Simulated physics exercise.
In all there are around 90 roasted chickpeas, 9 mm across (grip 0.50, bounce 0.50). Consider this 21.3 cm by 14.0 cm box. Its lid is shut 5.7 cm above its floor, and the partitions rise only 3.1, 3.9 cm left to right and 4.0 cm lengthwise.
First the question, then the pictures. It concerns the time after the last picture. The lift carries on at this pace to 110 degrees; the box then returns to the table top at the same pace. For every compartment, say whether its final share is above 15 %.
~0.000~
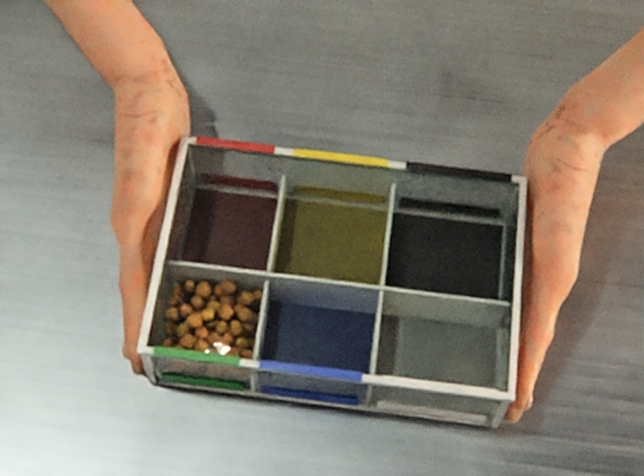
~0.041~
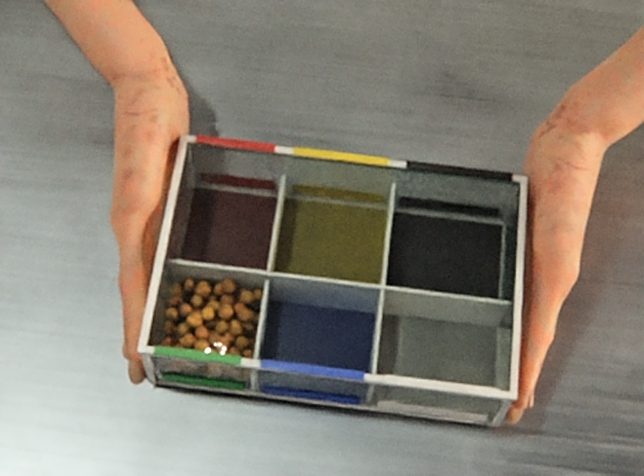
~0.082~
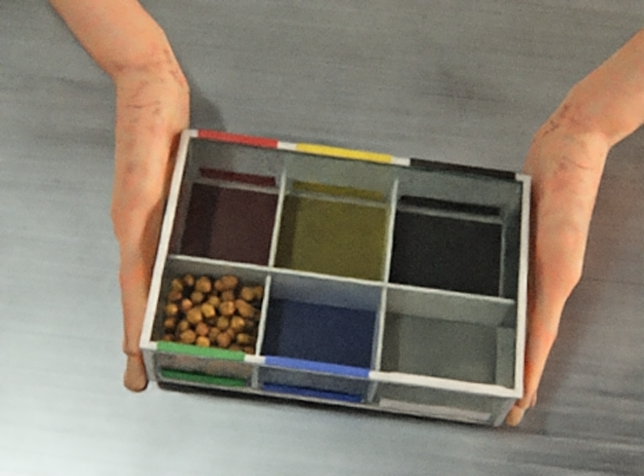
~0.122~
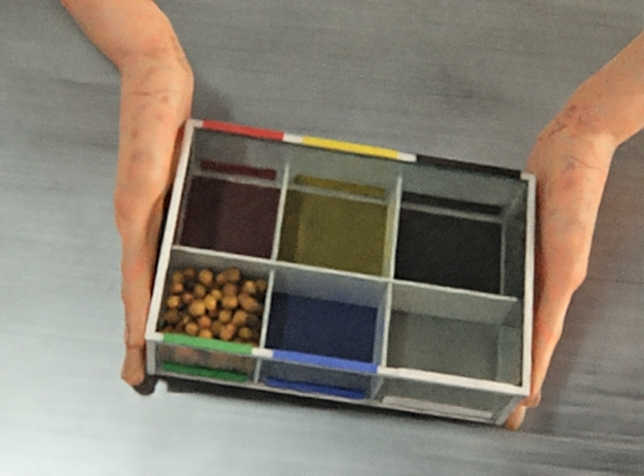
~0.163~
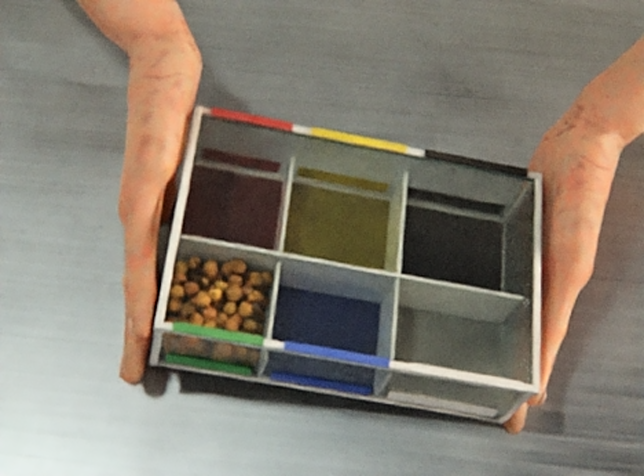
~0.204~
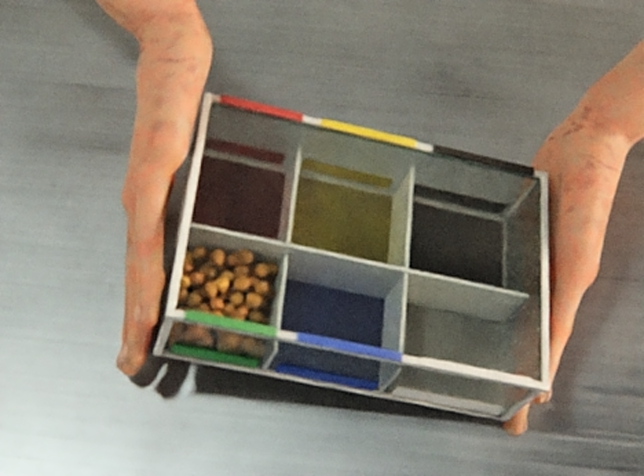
Red: No, blue: No, green: No, yellow: No, white: Yes, black: Yes.
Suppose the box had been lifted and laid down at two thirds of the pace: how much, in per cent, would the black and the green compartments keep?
Result: Black = 70 %; green = 0 %.
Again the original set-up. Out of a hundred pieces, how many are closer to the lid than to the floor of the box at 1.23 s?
Roughly 80 per cent.
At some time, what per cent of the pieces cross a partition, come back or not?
Around 100 percent.
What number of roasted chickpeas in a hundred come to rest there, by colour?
The red one ends with 0, blue 0, green 0, yellow 0, white 25 and black 70 per cent.
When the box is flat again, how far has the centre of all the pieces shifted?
About 17.0 cm.
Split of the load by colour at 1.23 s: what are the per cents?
Red 0, blue 15, green 50, yellow 0, white 10, black 25.
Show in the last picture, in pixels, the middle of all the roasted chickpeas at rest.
Look around (480, 285) in the last picture.
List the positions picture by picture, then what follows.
Box tilt 0 degrees, front corners at (145, 348) and (507, 394); green 100 %, in the first frame.
Box tilt 1 degrees, front corners at (146, 347) and (509, 393), in the second frame.
Box tilt 3 degrees, front corners at (148, 343) and (514, 392), in the third frame.
Box tilt 6 degrees, front corners at (153, 334) and (522, 389), lowest corner right back, in the fourth frame.
Box tilt 10 degrees, front corners at (163, 323) and (531, 387), lowest corner right back, in the fifth frame.
Box tilt 14 degrees, front corners at (174, 311) and (541, 384), lowest corner right back; green 100 %. The box's pace is about 100 degrees a second, in the sixth frame.
After 1.23 s, tilt 110 degrees; blue 15 %, green 50 %, white 10 %, black 25 %.
Then, at 1.91 s, tilt 50 degrees; white 25 %, black 70 %.
Then, at 2.63 s, tilt 0 degrees; white 25 %, black 70 %.
At rest (3.2 s), red 0 %, blue 0 %, green 0 %, yellow 0 %, white 25 %, black 70 %.
